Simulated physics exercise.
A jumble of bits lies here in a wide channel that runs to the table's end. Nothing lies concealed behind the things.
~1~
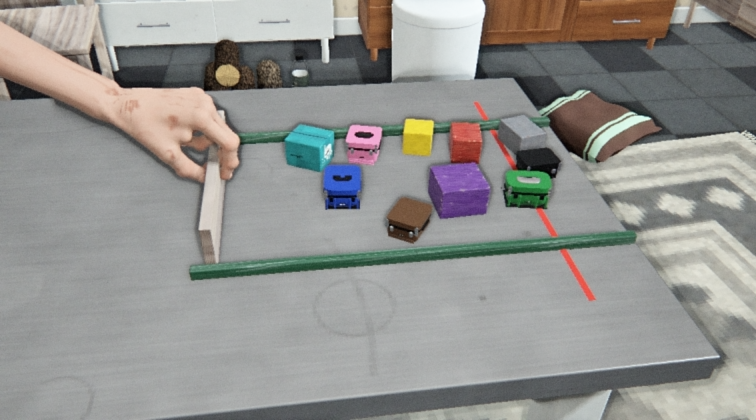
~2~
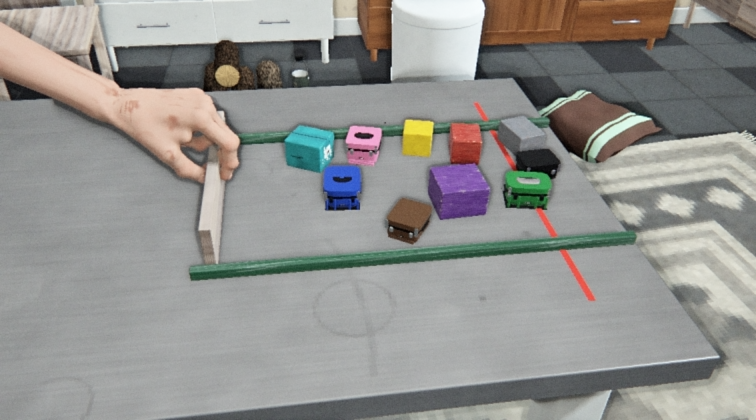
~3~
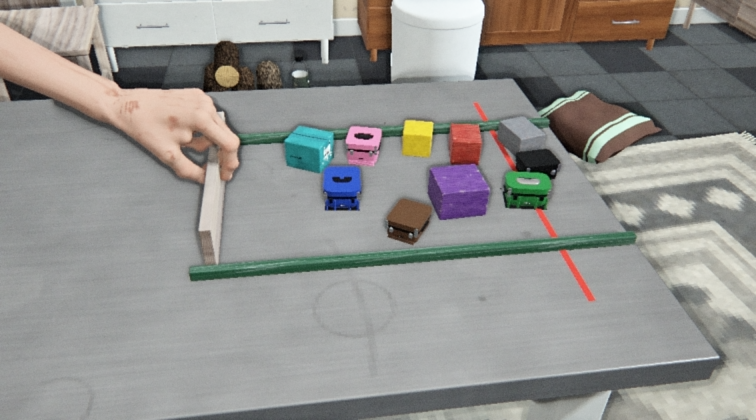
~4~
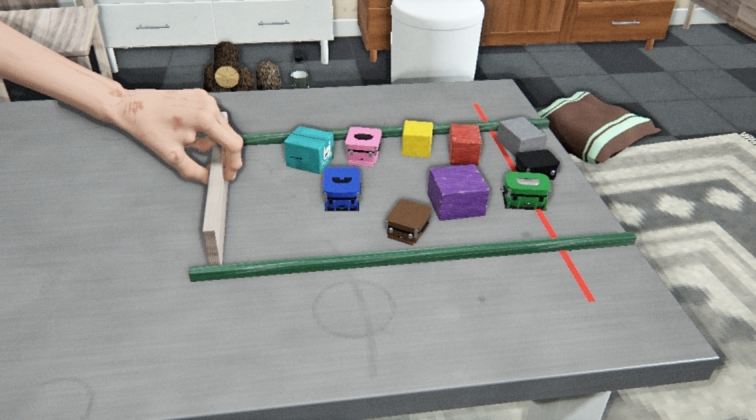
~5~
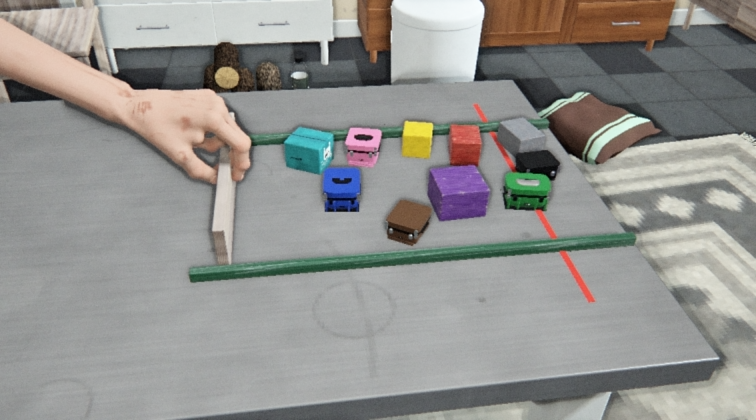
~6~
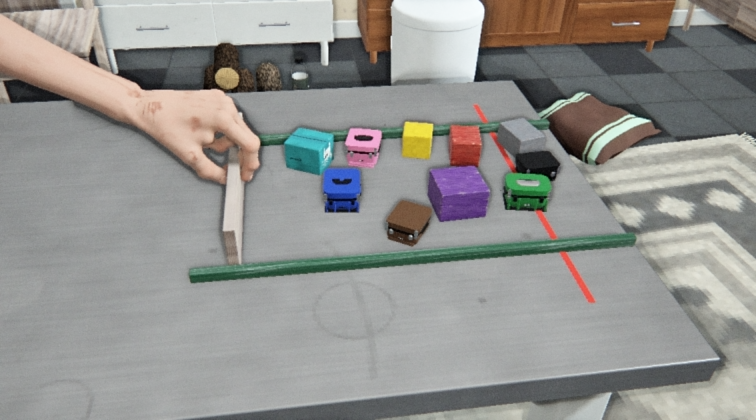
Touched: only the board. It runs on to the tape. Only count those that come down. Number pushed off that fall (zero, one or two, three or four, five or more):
I expect three or four pieces to come off the table.
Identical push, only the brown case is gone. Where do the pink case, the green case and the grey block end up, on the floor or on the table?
The pink case remains - the green case ends up below - the grey block ends up below.
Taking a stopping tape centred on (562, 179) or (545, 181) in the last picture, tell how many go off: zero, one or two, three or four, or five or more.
Lab note - count per position: At least five; at least five.
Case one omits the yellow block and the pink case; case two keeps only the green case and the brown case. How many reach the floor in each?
The counts would be 2 and 2.
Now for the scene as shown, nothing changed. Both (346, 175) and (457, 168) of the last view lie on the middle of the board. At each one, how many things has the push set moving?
It comes to 4 for the first spot, 9 for the other.
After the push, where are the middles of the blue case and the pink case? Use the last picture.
Roughly at (540, 176) and at (549, 132), in that order.
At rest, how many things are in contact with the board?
4 in contact.
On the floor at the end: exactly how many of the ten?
The number is 3.
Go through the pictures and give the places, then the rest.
Grey block (521, 136); black case (537, 165); green case (527, 190); board (216, 181); tape (522, 180), in the first picture.
Black case (537, 166); red block (465, 144), in the second picture.
Green case (526, 191); brown case (409, 222), in the third picture.
Grey block (520, 138); blue case (342, 190), in the fourth picture.
Black case (536, 168); board (227, 182), in the fifth picture.
Grey block (520, 139); black case (536, 168); green case (526, 192); board (236, 182); tape (521, 182), in the sixth picture.
Soon after, none off yet; grey block at rest near (520, 139); black case at rest near (536, 168); green case at rest near (526, 192).
After that, none off yet; grey block displaced a little near (532, 139); black case at rest near (536, 168); green case displaced a little near (550, 193).
In the end, the number that fall off is three or four; gone, yellow block, green case and grey block.
